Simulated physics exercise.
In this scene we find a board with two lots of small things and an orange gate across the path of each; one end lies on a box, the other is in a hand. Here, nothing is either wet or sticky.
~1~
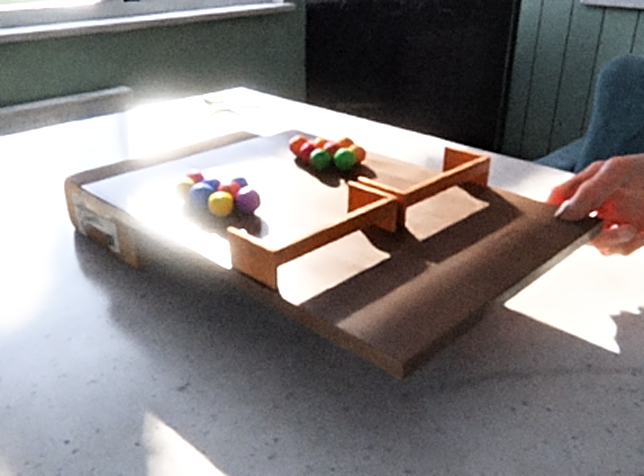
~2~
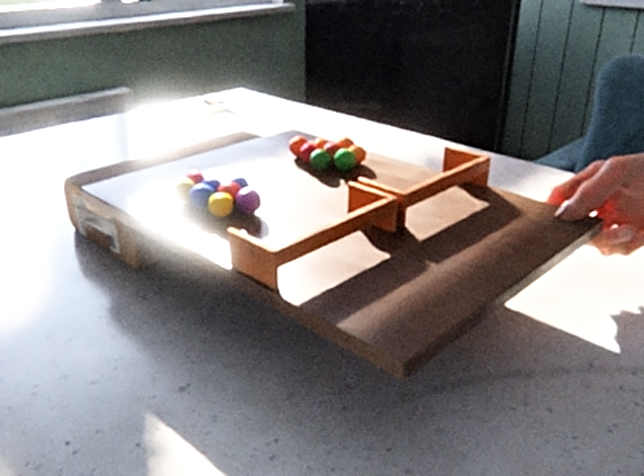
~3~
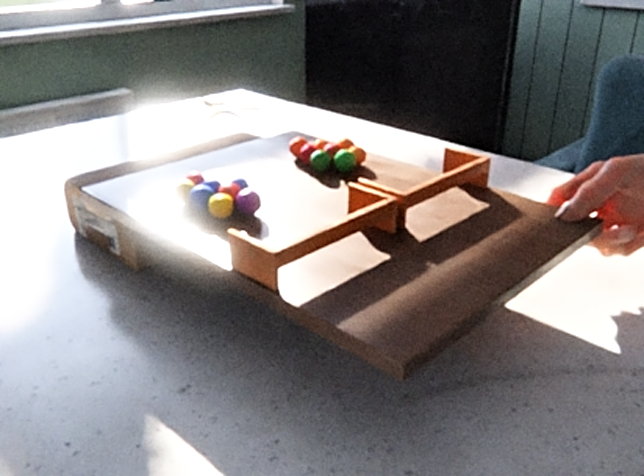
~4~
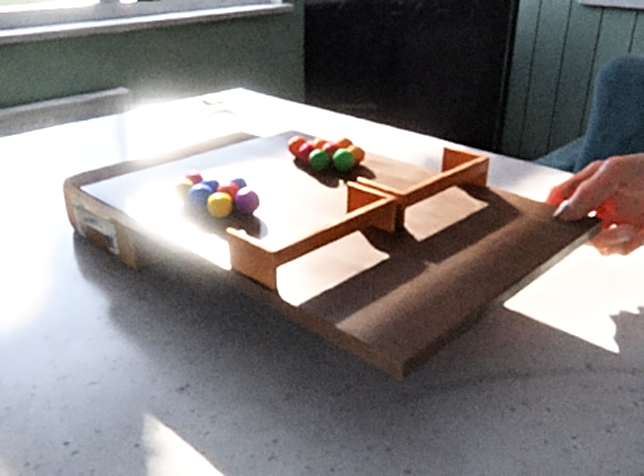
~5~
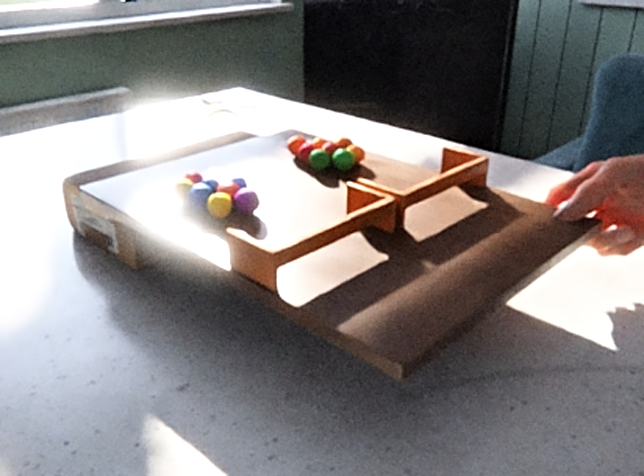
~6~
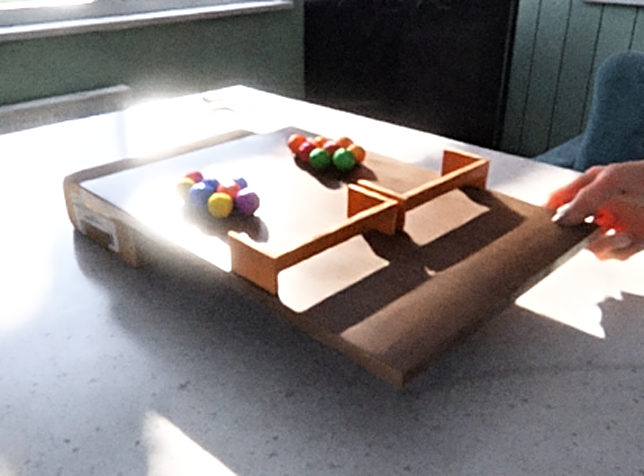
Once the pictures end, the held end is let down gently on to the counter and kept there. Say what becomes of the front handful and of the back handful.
As I see it, watch the front handful stay trapped once it tips; watch the back handful stay trapped once it tips.
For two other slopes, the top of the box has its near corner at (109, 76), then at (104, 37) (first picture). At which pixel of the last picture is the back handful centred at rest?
One: About (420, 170). Two: About (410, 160).
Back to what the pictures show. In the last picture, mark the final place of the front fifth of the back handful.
Roughly (417, 233), I'd say.
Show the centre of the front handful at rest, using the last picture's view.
Looks like it settles around (325, 278).
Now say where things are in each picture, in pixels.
Held end of the board (399, 357), level; box (198, 188), low, a small part of the board's length; front handful (212, 188), a few gumballs; back handful (333, 153), a few glass marbles; front gate (338, 230), its slot lower than a piece; back gate (447, 181), its slot lower than a piece, in the first frame.
Held end of the board (400, 357), level; back handful (333, 153), in the second frame.
Held end of the board (400, 358), level; front handful (212, 189), in the third frame.
Held end of the board (399, 357), level; back handful (332, 153), in the fourth frame.
Held end of the board (399, 358), level; front handful (211, 188), in the fifth frame.
Held end of the board (398, 365), down by 2°; box (197, 187); front handful (212, 188), not moving; back handful (333, 152), not moving; front gate (338, 235); back gate (447, 184), in the sixth frame.
Then, 0.42 s later than the last frame, board sloping at 8°; front handful on its way down; back handful on its way down.
Then, 0.78 s later than the last frame, board resting at 11°; front handful has reached its gate; back handful has reached its gate.
When it is over, board resting at 11°; front handful gathered behind its gate; back handful gathered behind its gate.
